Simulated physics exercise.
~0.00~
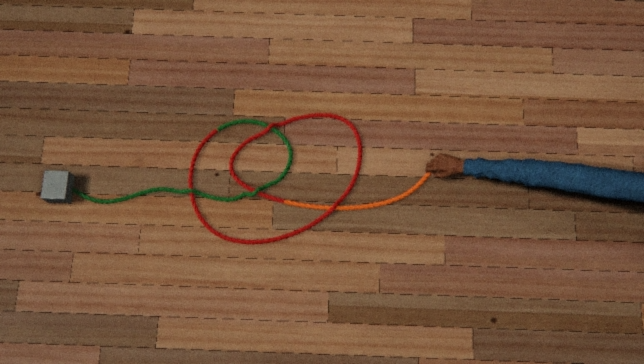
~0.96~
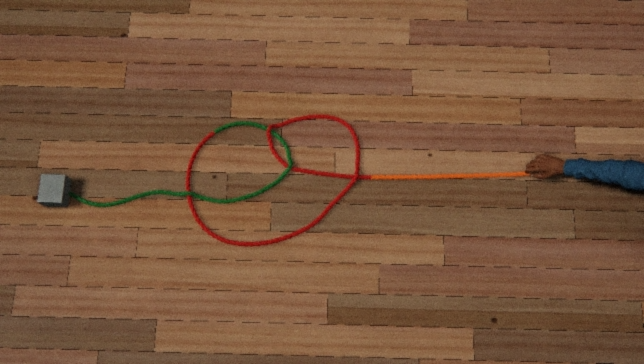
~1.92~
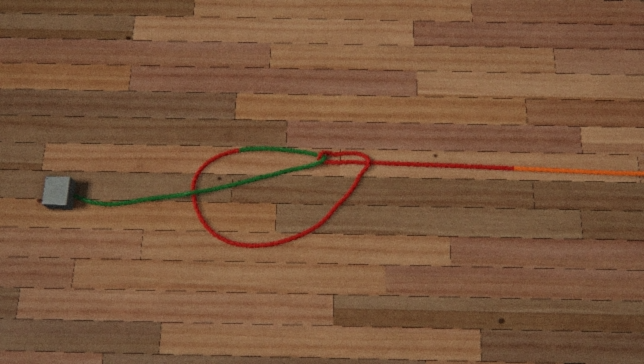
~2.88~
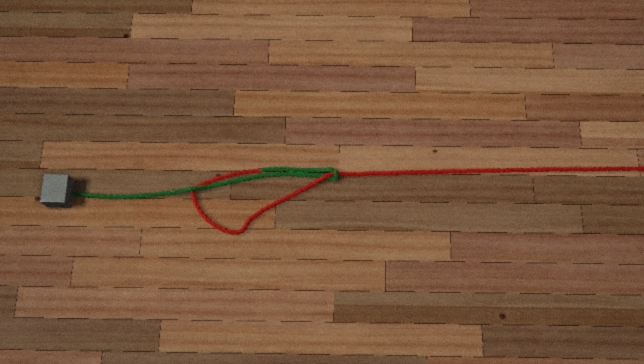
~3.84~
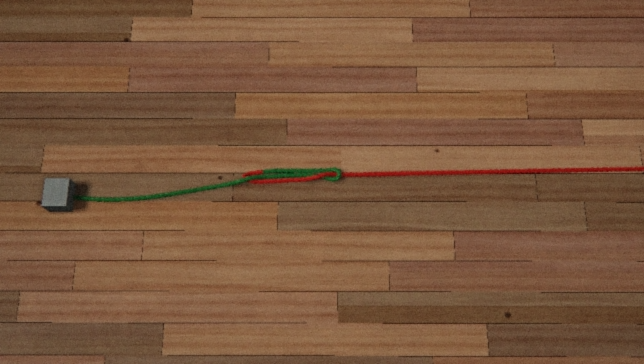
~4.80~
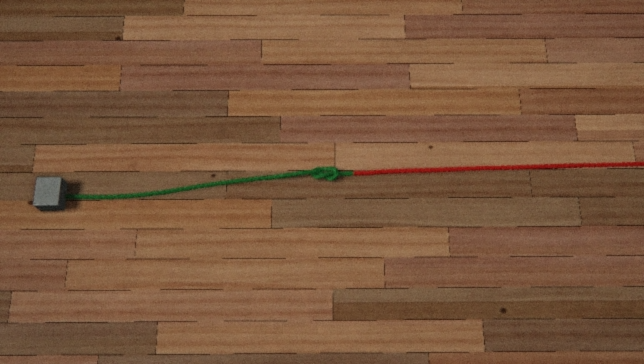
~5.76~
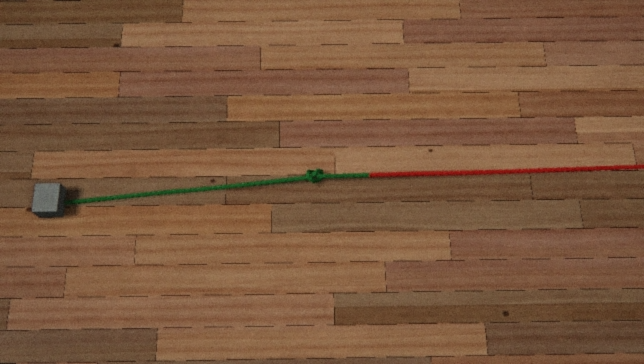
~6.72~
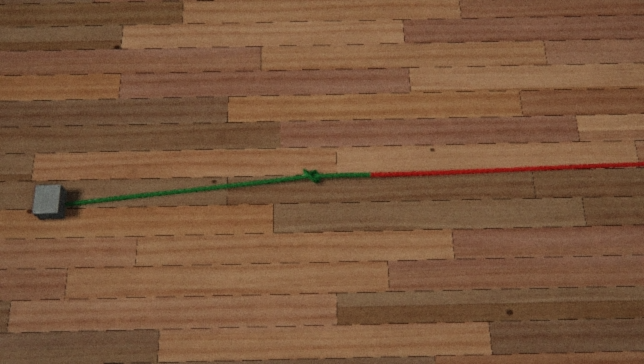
A hand in a blue sleeve holds the orange right end of a rope on a wood-plank living-room floor, seen from above. The rope lies in overlapping red and green loops, and its green left end is fixed to a small grey block. The hand draws the orange end to the right and passes out of view, and the loops shift and narrow. The red loop shrinks to a thin sliver, then closes up into a small green tangle. It tightens into a compact knot near the middle, leaving the rope stretched nearly straight, green on the left and red on the right.
